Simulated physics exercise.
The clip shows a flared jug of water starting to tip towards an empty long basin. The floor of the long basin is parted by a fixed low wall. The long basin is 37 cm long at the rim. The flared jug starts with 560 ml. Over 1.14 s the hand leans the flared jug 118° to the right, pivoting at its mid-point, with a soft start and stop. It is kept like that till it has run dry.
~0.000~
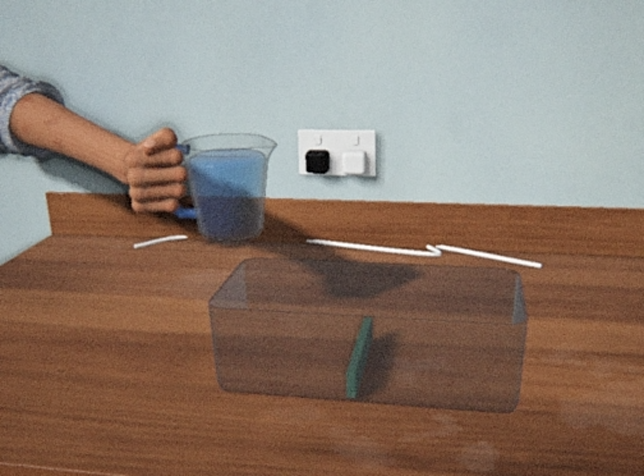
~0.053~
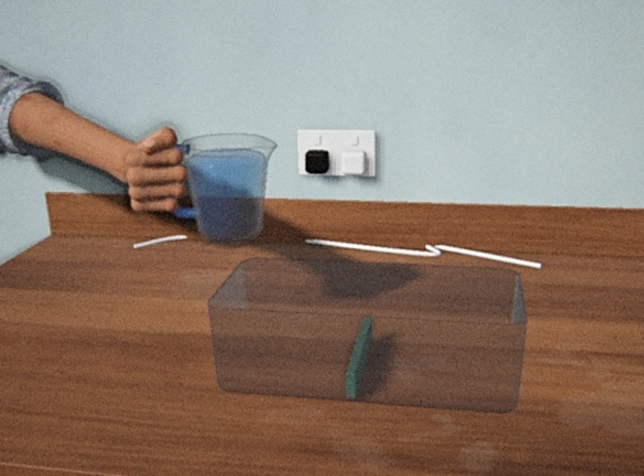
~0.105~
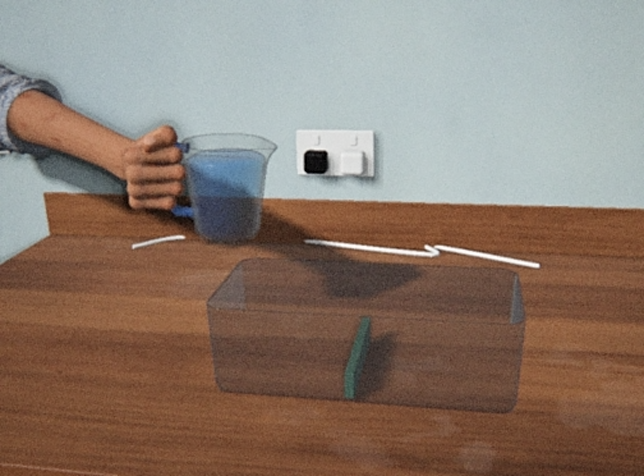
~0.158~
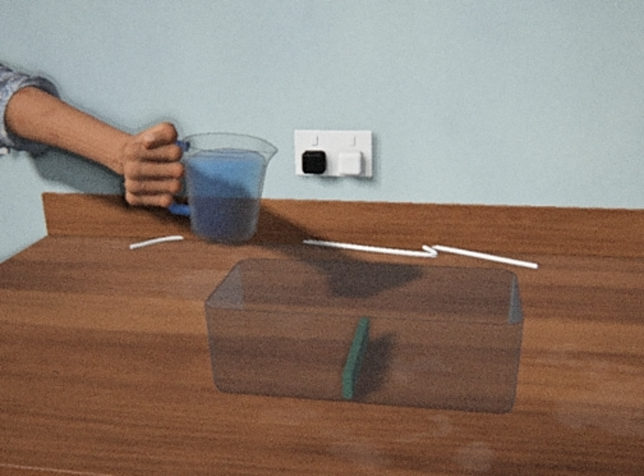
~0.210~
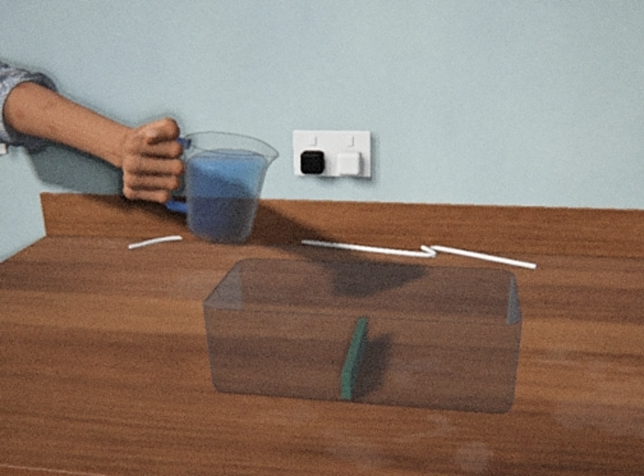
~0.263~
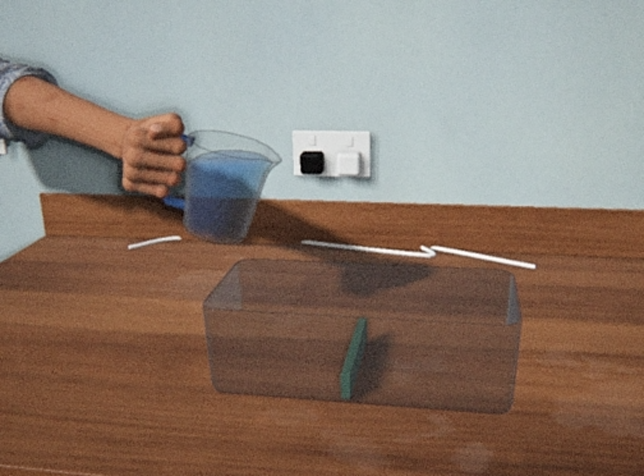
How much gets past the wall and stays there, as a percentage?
About 12 per cent.
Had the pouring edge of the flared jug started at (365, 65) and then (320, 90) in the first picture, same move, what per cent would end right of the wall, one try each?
First 90, then 85 per cent.
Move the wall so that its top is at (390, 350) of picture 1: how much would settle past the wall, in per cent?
Then about 10 per cent.
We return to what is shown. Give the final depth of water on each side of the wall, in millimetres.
Left about 18 mm, right about 2 mm.
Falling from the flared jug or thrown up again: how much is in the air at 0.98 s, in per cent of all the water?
Near 10 in a hundred.
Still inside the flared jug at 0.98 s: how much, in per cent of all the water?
Some 9 per cent.
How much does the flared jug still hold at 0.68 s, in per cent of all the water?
About 68 per cent.
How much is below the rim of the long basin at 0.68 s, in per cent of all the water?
About 12 per cent.
Then, 0.68 s in, the tilt is 76° and 68 per cent is still to pour, 11 is left of the wall and 1 right of it.
Then, 0.98 s in, the tilt is 112° and 9 per cent is still to pour, 74 is left of the wall and 6 right of it.
Then, 1.30 s in, the tilt is 118° and 0 per cent is still to pour, 86 is left of the wall and 11 right of it.
Then, 1.64 s in, the tilt is 118° and 0 per cent is still to pour, 85 is left of the wall and 12 right of it.
Finally, 85 per cent lies left of the wall, 12 right of it and 3 outside.
